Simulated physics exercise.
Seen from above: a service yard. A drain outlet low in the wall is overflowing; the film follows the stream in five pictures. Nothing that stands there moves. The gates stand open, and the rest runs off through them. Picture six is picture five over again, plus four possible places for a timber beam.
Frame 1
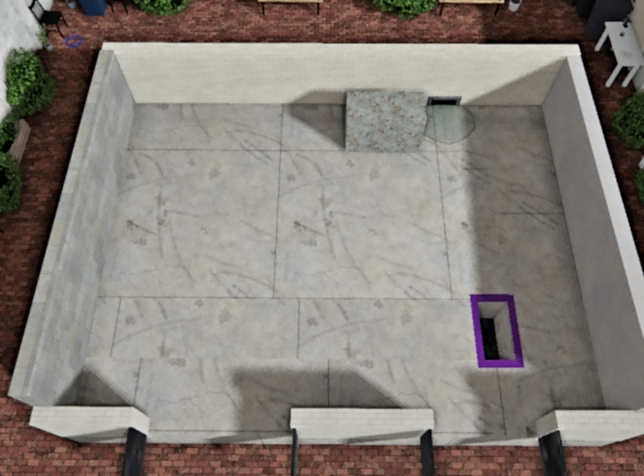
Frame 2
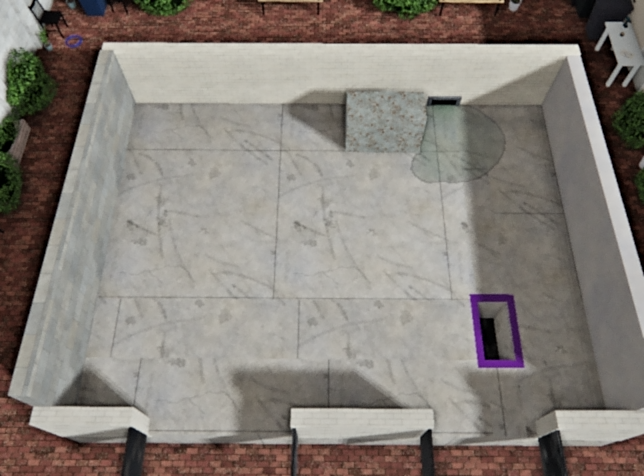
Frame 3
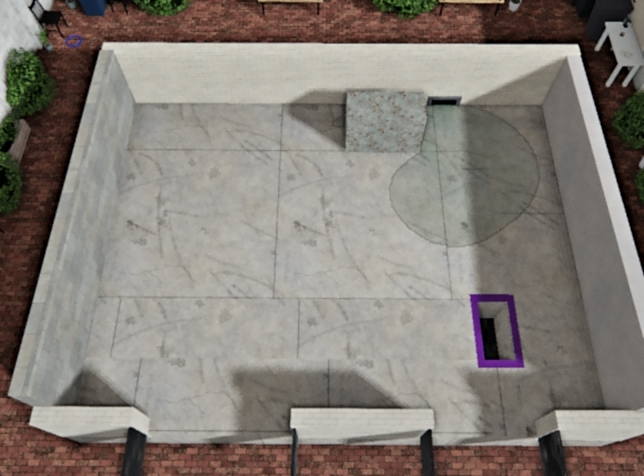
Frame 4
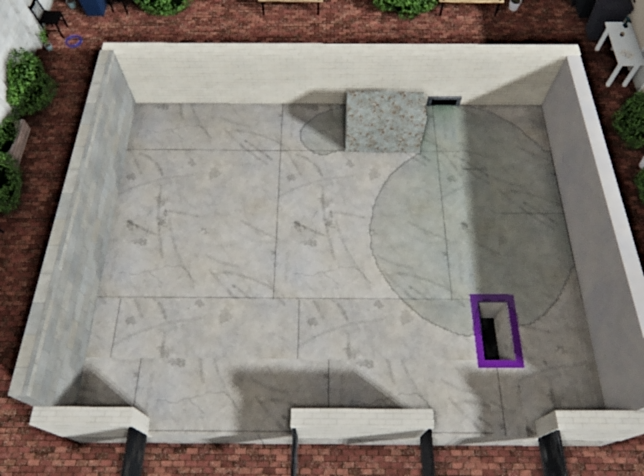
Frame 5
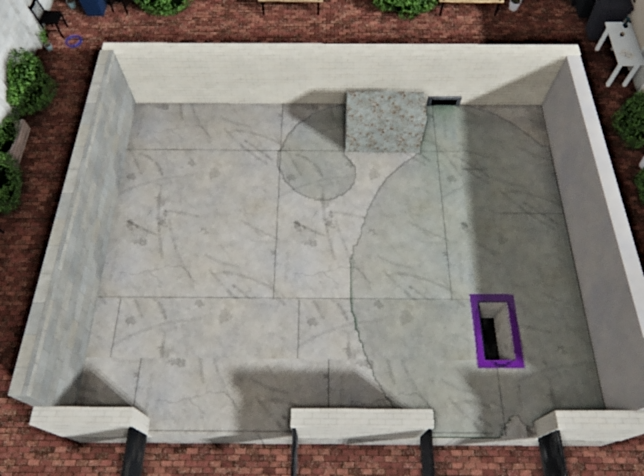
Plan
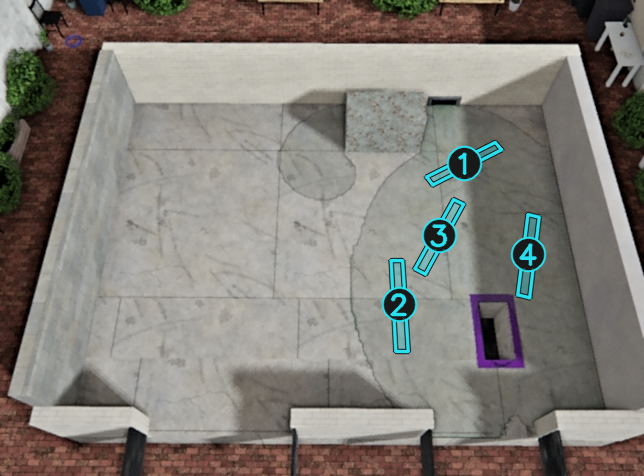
Water spreads from the back wall across the paved yard, reaching around the purple-edged drain.
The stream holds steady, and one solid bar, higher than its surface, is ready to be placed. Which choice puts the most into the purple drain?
I would pick position 4.
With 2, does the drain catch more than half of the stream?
No, it does not.
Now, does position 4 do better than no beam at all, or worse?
Position 4 is better.
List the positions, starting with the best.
Best to worst: 4, 2, 3, 1.
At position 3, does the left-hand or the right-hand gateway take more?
The right one.
In cyan, 1 from (429, 180) to (498, 146); 2 from (402, 351) to (396, 260); 3 from (420, 271) to (458, 201); 4 from (523, 296) to (533, 215).
For position 1, about 12 % of the stream goes into the purple drain, about 88 % out by the gates.
For position 2, about 29 % of the stream goes into the purple drain, about 70 % out by the gates.
For position 3, about 18 % of the stream goes into the purple drain, about 81 % out by the gates.
For position 4, about 43 % of the stream goes into the purple drain, about 56 % out by the gates.
